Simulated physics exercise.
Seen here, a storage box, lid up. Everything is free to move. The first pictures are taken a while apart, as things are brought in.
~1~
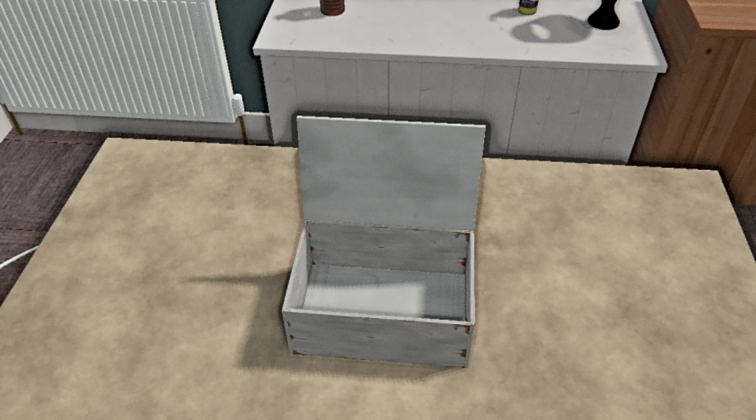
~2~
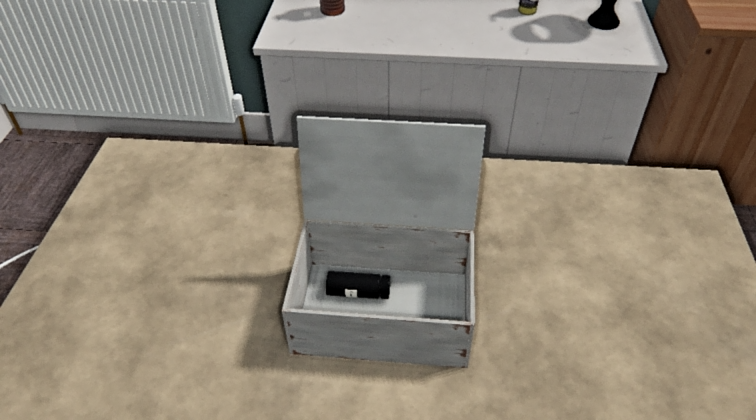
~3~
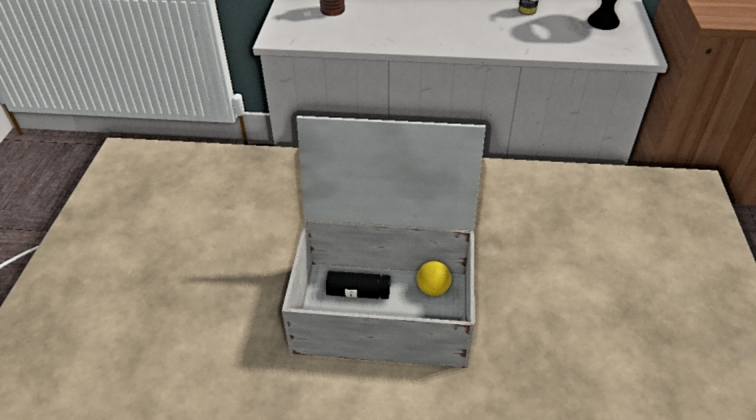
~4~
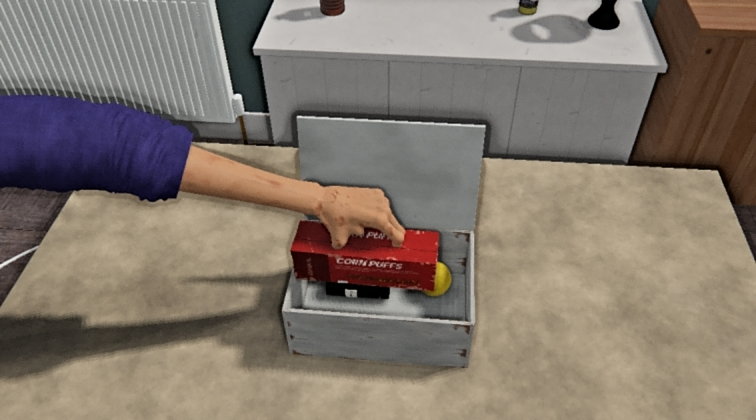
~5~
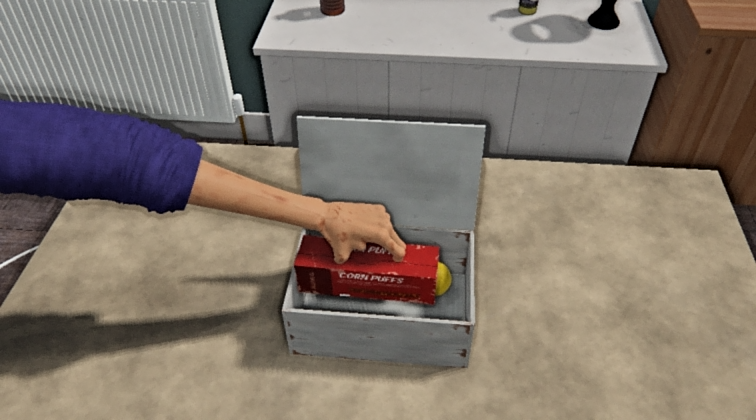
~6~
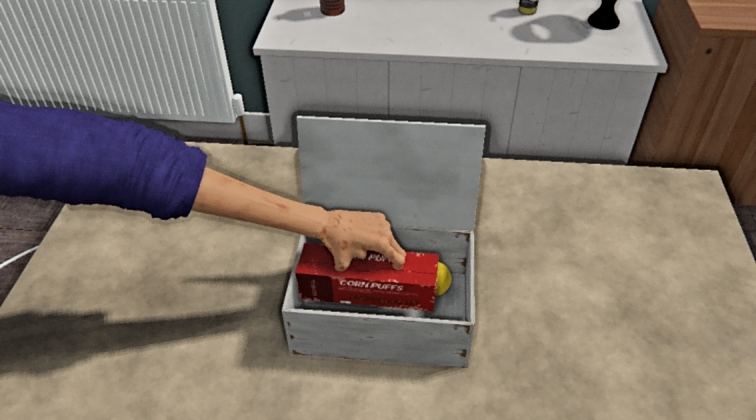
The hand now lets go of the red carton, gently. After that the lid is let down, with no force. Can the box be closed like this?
It shuts flat.
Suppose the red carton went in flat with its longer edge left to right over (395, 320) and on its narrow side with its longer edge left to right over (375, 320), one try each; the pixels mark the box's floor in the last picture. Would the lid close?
In the first case it closes; in the second case it closes.
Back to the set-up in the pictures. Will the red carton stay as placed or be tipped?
The red carton tips.
Then, 0.50 s after the last picture, red carton on its side near (373, 319); black shaker rolled about its own width.
Then, 1.50 s after the last picture, lid 66° above the rim; red carton on its side near (373, 319); black shaker rolled about its own width; yellow lemon rolled a little.
Then, 2.10 s after the last picture, lid 23° above the rim; red carton on its side near (373, 319); black shaker rolled about its own width; yellow lemon rolled a little.
At rest, lid shut; tipped over in the box, red carton; the other 2 in place. Seen from the same camera at the end, red carton near (373, 319).
